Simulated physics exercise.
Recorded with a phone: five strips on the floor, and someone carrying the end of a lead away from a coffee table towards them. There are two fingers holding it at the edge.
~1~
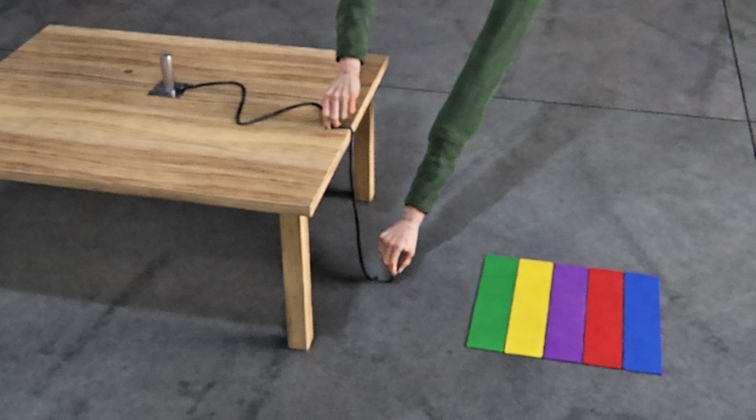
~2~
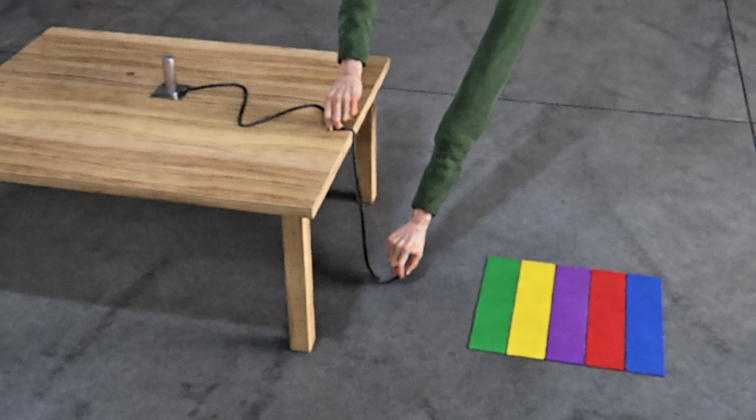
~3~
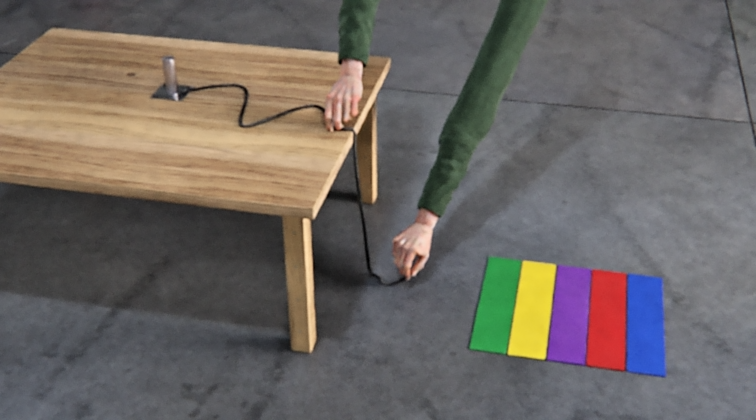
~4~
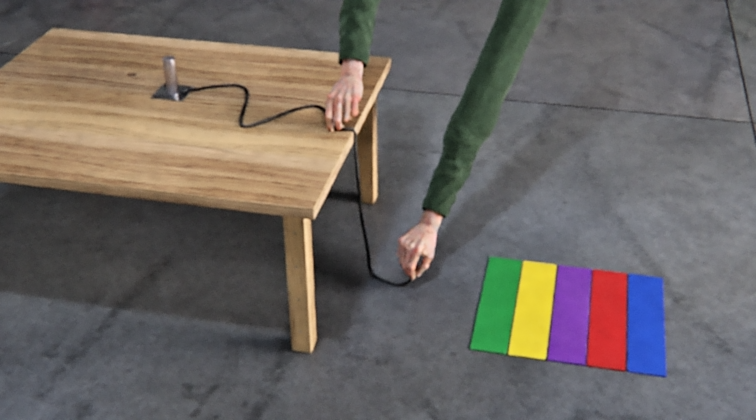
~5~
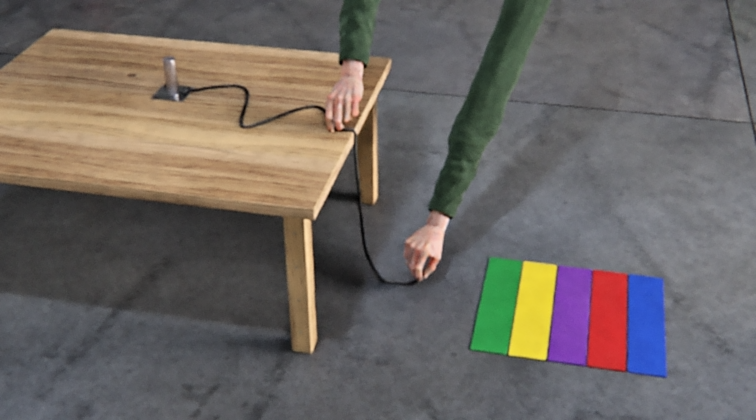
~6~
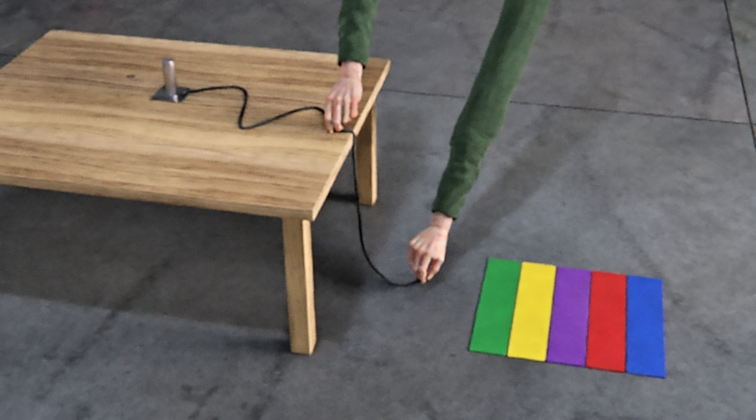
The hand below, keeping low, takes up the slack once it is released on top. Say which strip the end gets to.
It gets to the blue strip.
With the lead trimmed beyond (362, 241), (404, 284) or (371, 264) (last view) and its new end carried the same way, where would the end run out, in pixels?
The three tries give approximately (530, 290), (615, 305) and (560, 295).
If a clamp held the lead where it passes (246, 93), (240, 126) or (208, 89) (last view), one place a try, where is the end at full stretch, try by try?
For the three tries you'd see (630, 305), (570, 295) and (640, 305).
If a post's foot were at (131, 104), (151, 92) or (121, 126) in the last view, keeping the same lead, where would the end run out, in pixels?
The places are (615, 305), (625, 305) and (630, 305).
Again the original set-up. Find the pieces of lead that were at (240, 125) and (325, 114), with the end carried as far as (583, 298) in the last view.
They sit at (311, 118) and (372, 180), in that order.
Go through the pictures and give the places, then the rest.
In the first frame, end (396, 271); green (488, 331); yellow (526, 336); purple (564, 342); red (603, 347); blue (643, 353).
In the second frame, end (404, 274); lead through (216, 86) (242, 111) (287, 112) (331, 127) (359, 186) (366, 258).
In the third frame, end (410, 275).
In the fourth frame, end (415, 275); lead through (217, 86) (243, 112) (288, 112) (332, 128) (359, 187) (369, 258).
In the fifth frame, end (422, 277).
In the sixth frame, end (425, 278); lead through (216, 88) (242, 114) (287, 114) (331, 129) (357, 188) (369, 260).
Soon after, end near (583, 298); over purple.
After that, end near (626, 304); over red.
At the stop, end near (651, 307); over blue. Over blue.
